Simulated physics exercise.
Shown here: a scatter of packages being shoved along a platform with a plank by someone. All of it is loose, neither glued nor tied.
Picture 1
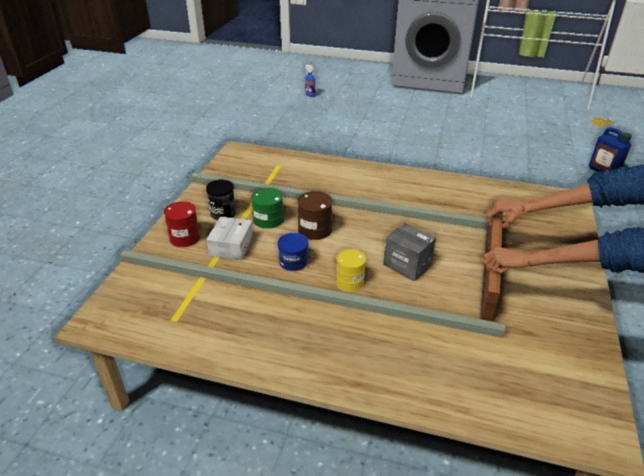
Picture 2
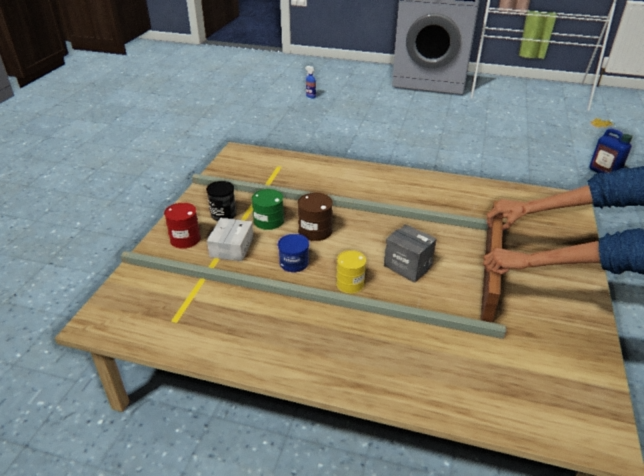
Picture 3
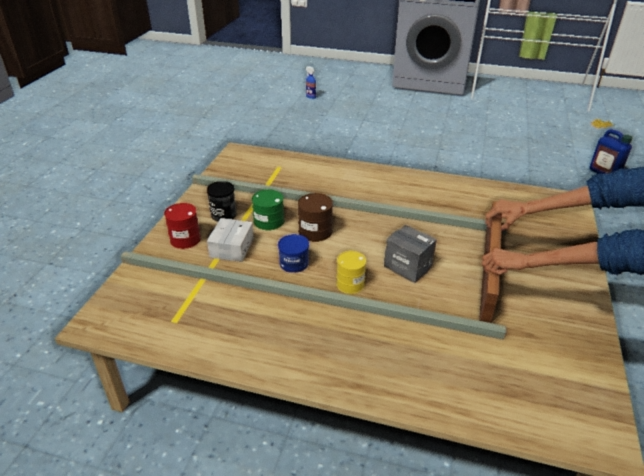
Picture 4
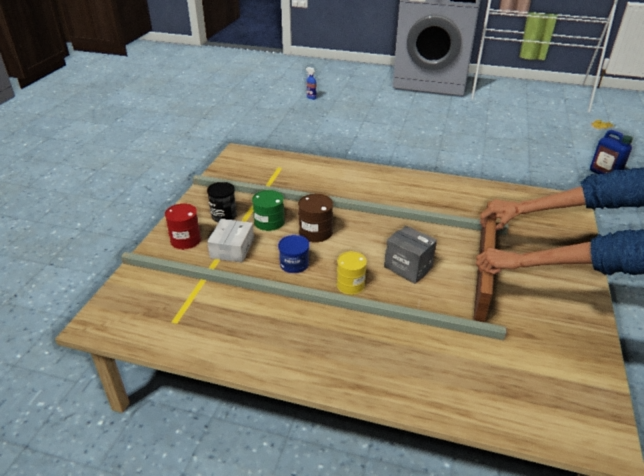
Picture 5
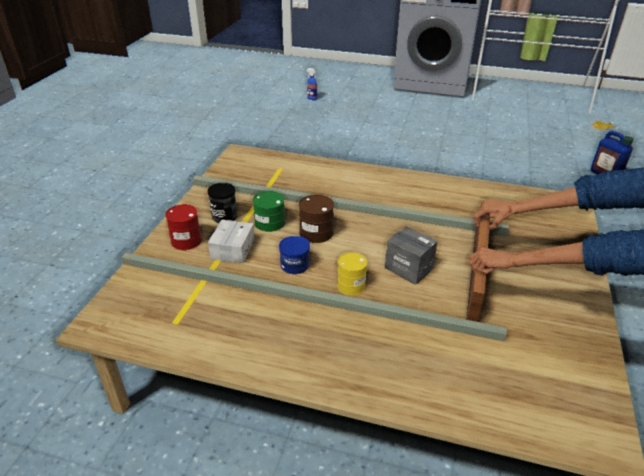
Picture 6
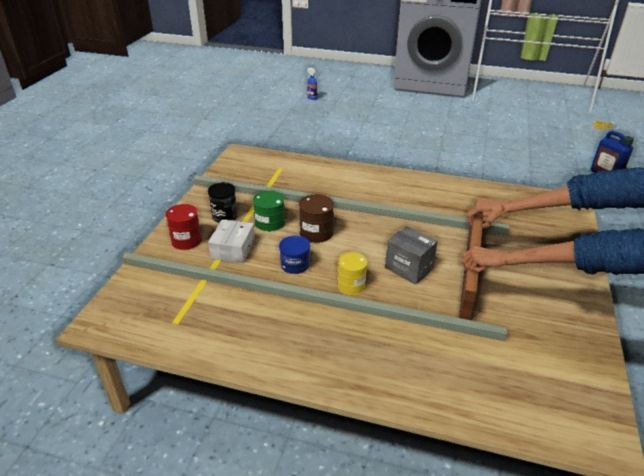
A dark reddish-brown plank, gripped by two hands in blue sleeves at the right, slides slowly a short way left along a wooden table, seen from above in a blue-tiled room with a washing machine. Between two grey-green rails sit red, black, green, brown, blue and yellow canisters, a white parcel and a grey one, with yellow tape crossing at left. The packages stay in place, the plank not touching them.
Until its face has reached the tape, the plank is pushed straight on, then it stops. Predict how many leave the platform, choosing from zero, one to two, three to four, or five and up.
Looks to me like the count going over is a one or a two.
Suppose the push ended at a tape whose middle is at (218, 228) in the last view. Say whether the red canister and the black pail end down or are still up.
Here's how it goes: The red canister goes down, and the black pail goes down.
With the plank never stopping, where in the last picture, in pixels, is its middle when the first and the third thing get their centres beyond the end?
At roughly (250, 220), then roughly (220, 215).
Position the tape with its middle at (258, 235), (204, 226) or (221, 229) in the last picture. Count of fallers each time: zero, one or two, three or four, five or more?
First zero, then three to four, then either one or two.
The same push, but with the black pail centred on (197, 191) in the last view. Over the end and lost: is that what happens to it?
Started there, the object is not lost.
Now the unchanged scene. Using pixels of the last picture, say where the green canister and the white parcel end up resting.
Near (203, 197) and (170, 229).
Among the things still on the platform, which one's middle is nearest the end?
Black pail.
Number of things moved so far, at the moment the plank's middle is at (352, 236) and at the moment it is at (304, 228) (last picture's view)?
First 3 and then 6.
Early on, none off yet; red canister at rest near (184, 227); black pail at rest near (223, 203); white parcel at rest near (232, 241).
A while later, none off yet; red canister at rest near (184, 227); black pail at rest near (223, 203); white parcel travelled a little near (223, 239).
Finally, the number that fall off is one or two; lost, red canister.
